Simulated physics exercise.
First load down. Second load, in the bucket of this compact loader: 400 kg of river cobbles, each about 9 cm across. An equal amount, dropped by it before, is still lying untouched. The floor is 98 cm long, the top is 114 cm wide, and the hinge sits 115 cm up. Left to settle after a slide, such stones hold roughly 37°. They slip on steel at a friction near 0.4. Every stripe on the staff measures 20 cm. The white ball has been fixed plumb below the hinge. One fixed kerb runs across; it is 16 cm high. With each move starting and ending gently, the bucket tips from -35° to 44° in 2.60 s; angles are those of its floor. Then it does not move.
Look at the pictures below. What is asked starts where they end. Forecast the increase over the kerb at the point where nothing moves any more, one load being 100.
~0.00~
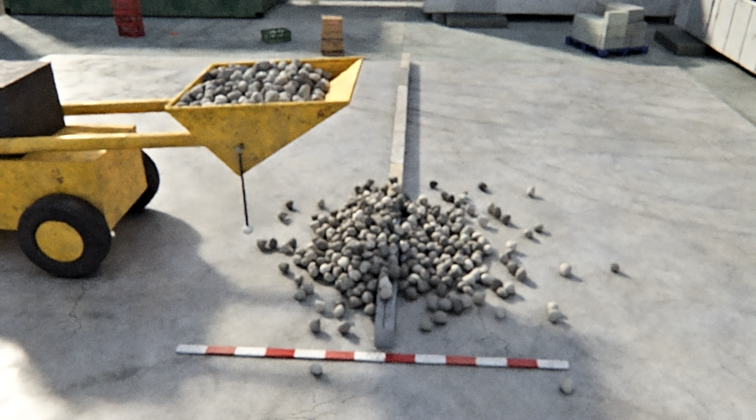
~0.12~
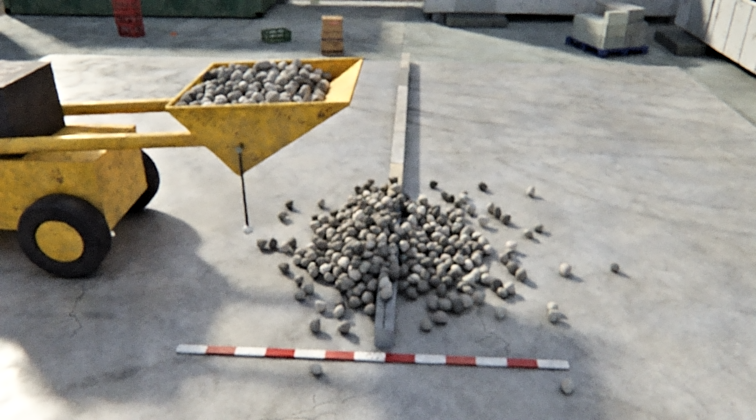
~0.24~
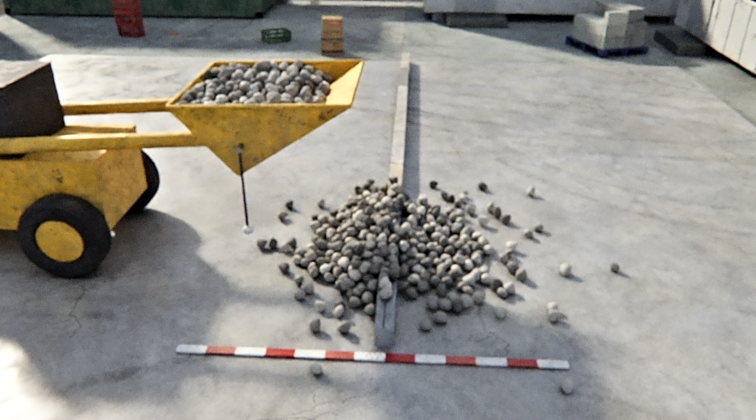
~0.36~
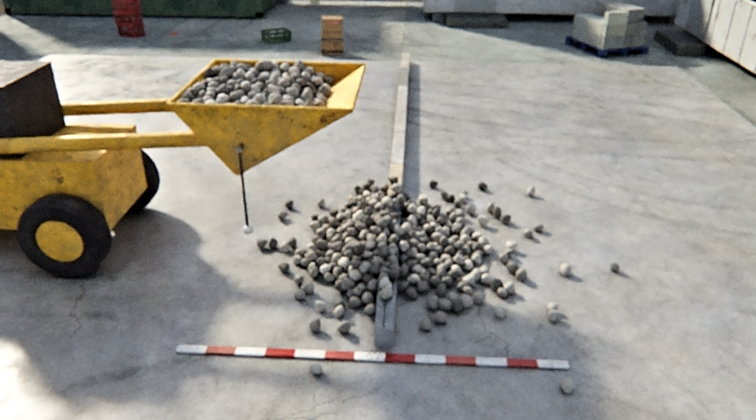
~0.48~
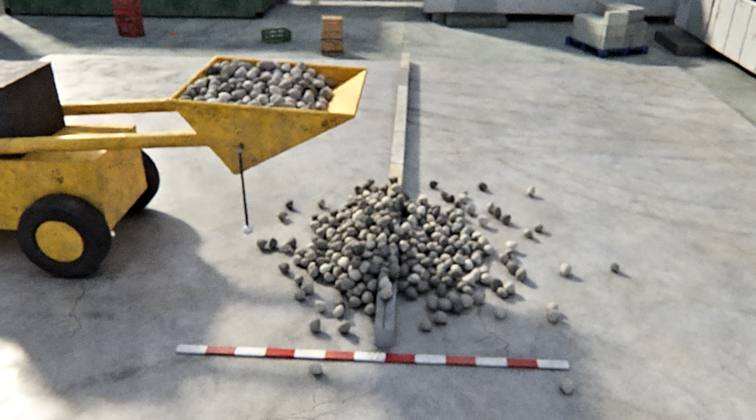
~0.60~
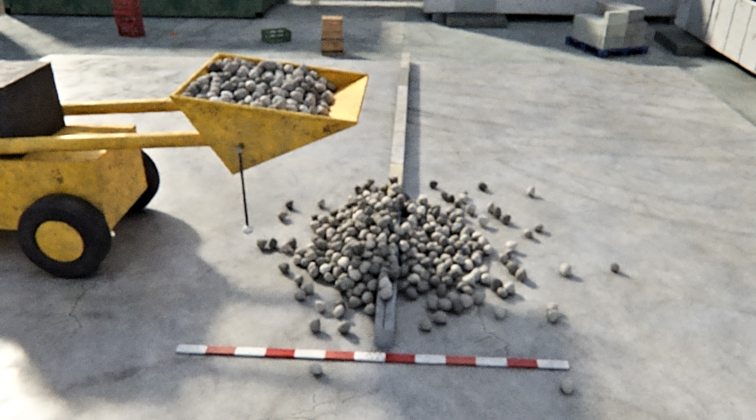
I would say 22 per cent.
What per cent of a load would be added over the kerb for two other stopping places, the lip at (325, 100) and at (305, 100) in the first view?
The first position would add some 5 per cent, the second some 0.
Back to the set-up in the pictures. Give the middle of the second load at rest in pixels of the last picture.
I'd put their centre close to (355, 233).
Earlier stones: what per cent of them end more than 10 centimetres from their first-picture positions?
I'd say roughly 15 per cent of them.
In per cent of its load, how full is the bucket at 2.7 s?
Some 5 %, roughly, is held.
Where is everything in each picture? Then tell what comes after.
In the first frame, the bucket is at -35°, its lip at (349, 103); the top of the load is at (282, 73). The earlier load is highest near (381, 221), 27 cm above ground level, 61 % on this side of the kerb, 39 % over the kerb.
In the second frame, lip at (349, 104), floor tilted -35°, highest stones at (283, 73); the stones move at 0.0 m/s on average.
In the third frame, the bucket is at -33°, its lip at (351, 106); the top of the load is at (256, 73); the stones move at 0.1 m/s on average.
In the fourth frame, lip at (352, 111), floor tilted -31°, highest stones at (244, 72); the stones move at 0.1 m/s on average.
In the fifth frame, lip at (354, 117), floor tilted -28°, highest stones at (236, 71); the stones move at 0.1 m/s on average.
In the sixth frame, lip at (356, 124), floor tilted -24°, highest stones at (229, 67); the stones move at 0.1 m/s on average.
After 2.0 s the floor is at 32°; in per cent of one load, 88 in the bucket, 73 on this side of the kerb, 39 over the kerb; the foremost stones are at (555, 267).
After 2.7 s the floor is at 44°; in per cent of one load, 4 in the bucket, 139 on this side of the kerb, 57 over the kerb; the foremost stones are at (555, 267).
After 3.0 s the floor is at 44°; in per cent of one load, 0 in the bucket, 139 on this side of the kerb, 61 over the kerb; the foremost stones are at (555, 267).
After 5.7 s the floor is at 44°; in per cent of one load, 0 in the bucket, 139 on this side of the kerb, 61 over the kerb; the foremost stones are at (555, 267). Net gain over the kerb, 22.
